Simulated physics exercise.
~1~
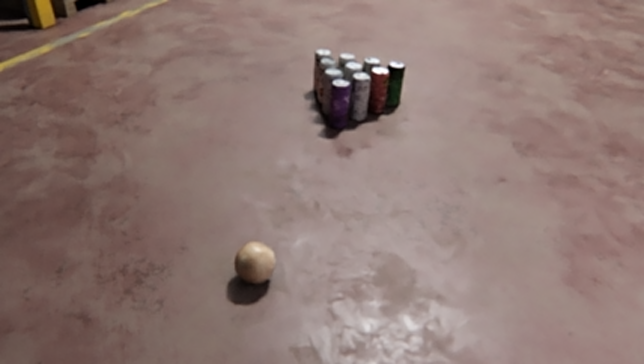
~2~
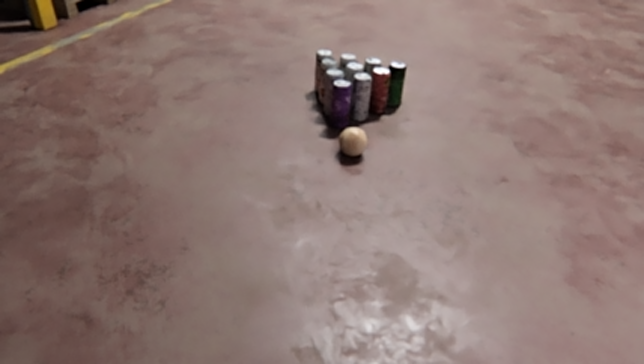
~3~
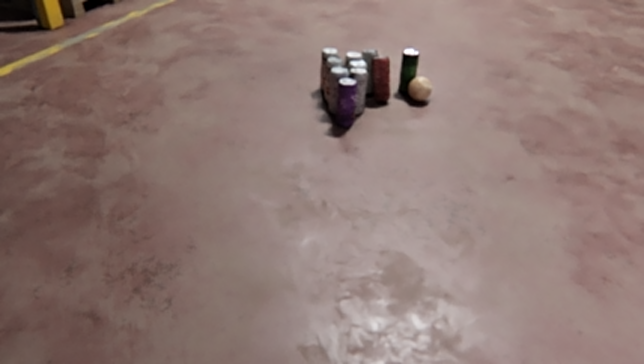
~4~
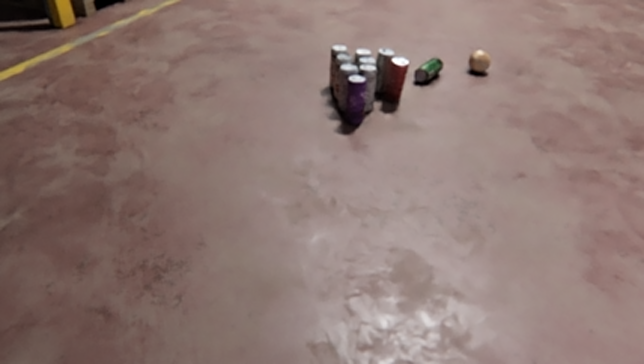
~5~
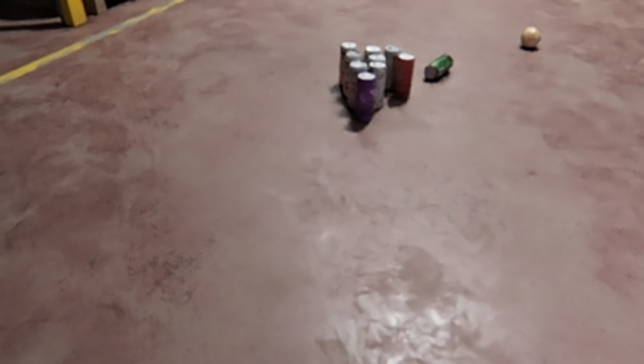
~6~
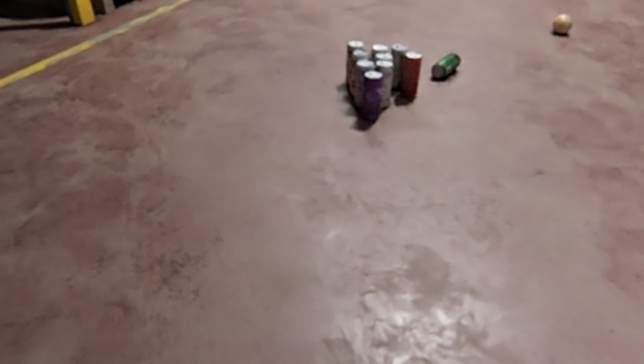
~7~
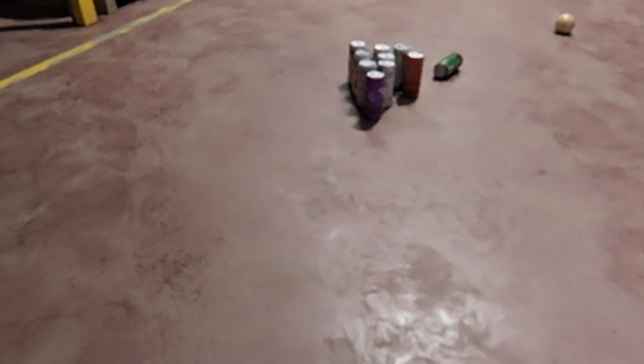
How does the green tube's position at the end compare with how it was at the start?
At the start the green tube stood upright at the right corner of the wedge, but by the end it was lying on its side, a little to the right of the others.
A pale ball rolled away across the floor toward a wedge of upright tubes, struck its right side and knocked over the green one, then carried on to the far right while the rest, including the purple and red ones, stayed standing.
